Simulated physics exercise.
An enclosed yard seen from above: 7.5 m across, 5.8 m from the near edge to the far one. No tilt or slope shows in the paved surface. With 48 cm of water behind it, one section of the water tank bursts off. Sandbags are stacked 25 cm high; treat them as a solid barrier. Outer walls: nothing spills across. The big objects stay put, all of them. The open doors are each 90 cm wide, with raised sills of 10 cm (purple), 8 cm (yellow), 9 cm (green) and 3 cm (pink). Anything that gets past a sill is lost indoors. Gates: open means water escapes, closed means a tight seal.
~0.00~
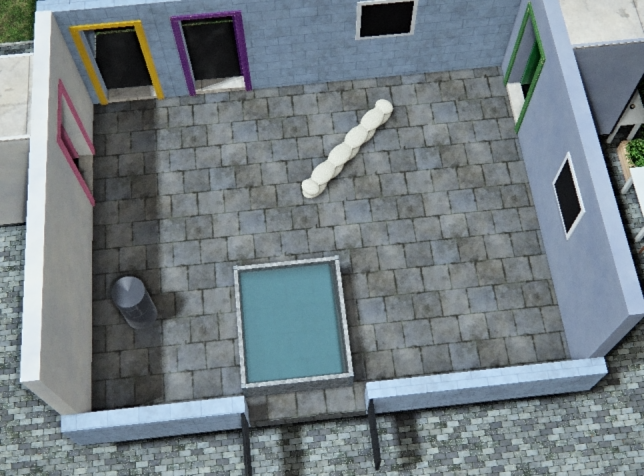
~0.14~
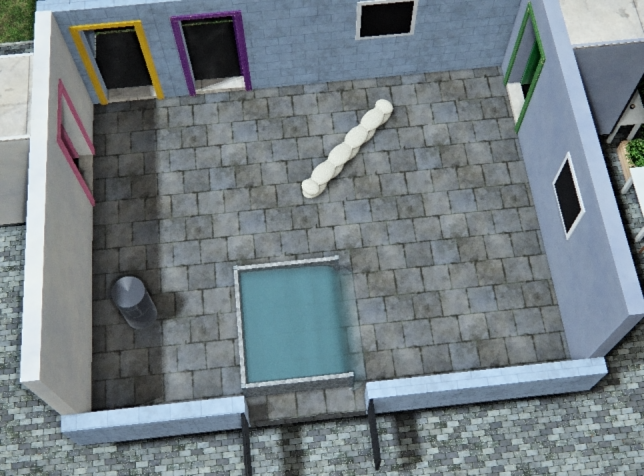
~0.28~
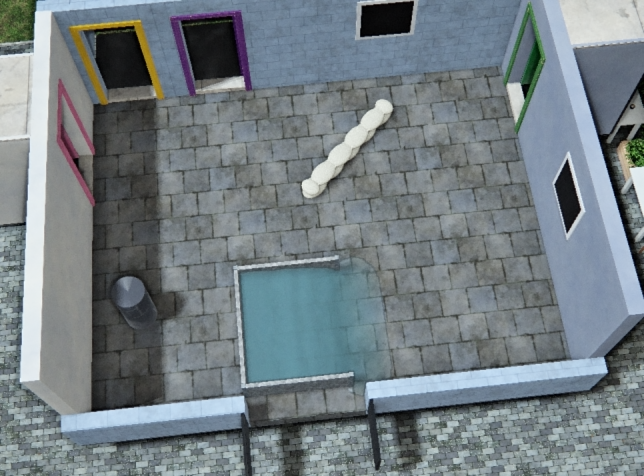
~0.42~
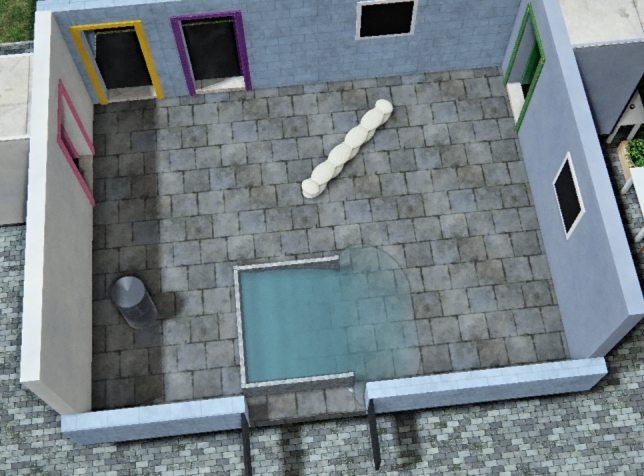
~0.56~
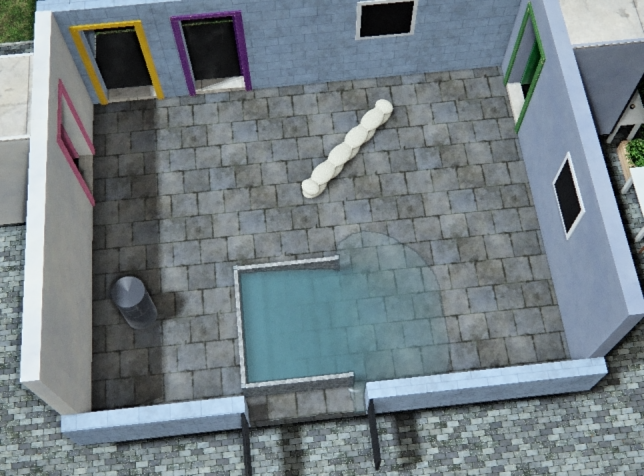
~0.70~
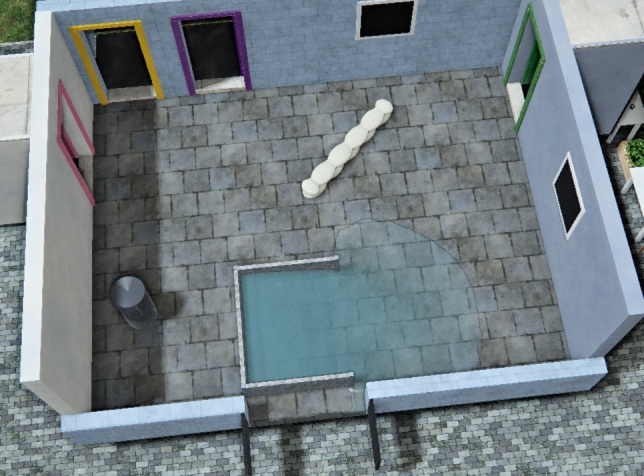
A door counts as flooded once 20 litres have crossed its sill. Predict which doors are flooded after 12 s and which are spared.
Purple door: Within the limit; yellow door: Within the limit; green door: Within the limit; pink door: Within the limit.
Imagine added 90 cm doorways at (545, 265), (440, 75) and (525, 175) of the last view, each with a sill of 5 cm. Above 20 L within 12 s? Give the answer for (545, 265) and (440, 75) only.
Order as listed: Surpassed and surpassed.
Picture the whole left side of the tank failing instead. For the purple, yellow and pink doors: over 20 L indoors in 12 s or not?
Purple door doesn't reach it, yellow door surpasses it, pink door surpasses it.
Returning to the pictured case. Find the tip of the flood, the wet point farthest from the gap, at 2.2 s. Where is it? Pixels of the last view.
Point: Roughly (521, 172).
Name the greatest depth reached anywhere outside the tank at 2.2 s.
It tops out at some 33 cm.
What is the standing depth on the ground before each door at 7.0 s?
You'd see purple at 2 cm, yellow at 0 cm, green at 10 cm and pink at 0 cm.
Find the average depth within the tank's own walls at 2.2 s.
Mean depth: Some 13 cm.
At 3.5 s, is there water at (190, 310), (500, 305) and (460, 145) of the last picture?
Status of the three spots: Free of it, inundated, inundated.
After 1.4 s water covers 25 % of the floor and is deepest (18 cm) near (356, 350); purple door not reached, yellow door not reached, green door not reached, pink door not reached.
After 2.2 s water covers 30 % of the floor and is deepest (33 cm) near (565, 361); purple door not reached, yellow door not reached, green door not reached, pink door not reached.
After 3.5 s water covers 35 % of the floor and is deepest (18 cm) near (557, 374); purple door not reached, yellow door not reached, green door 6 cm at the sill, 0 L in, pink door not reached.
After 7.0 s water covers 60 % of the floor and is deepest (12 cm) near (407, 120); purple door 2 cm at the sill, 0 L in, yellow door not reached, green door 10 cm at the sill, 3 L in, pink door not reached.
After 12.0 s water covers 85 % of the floor and is deepest (6 cm) near (498, 313); purple door 1 cm at the sill, 0 L in, yellow door 2 cm at the sill, 0 L in, green door 5 cm at the sill, 4 L in, pink door 3 cm at the sill, 0 L in.
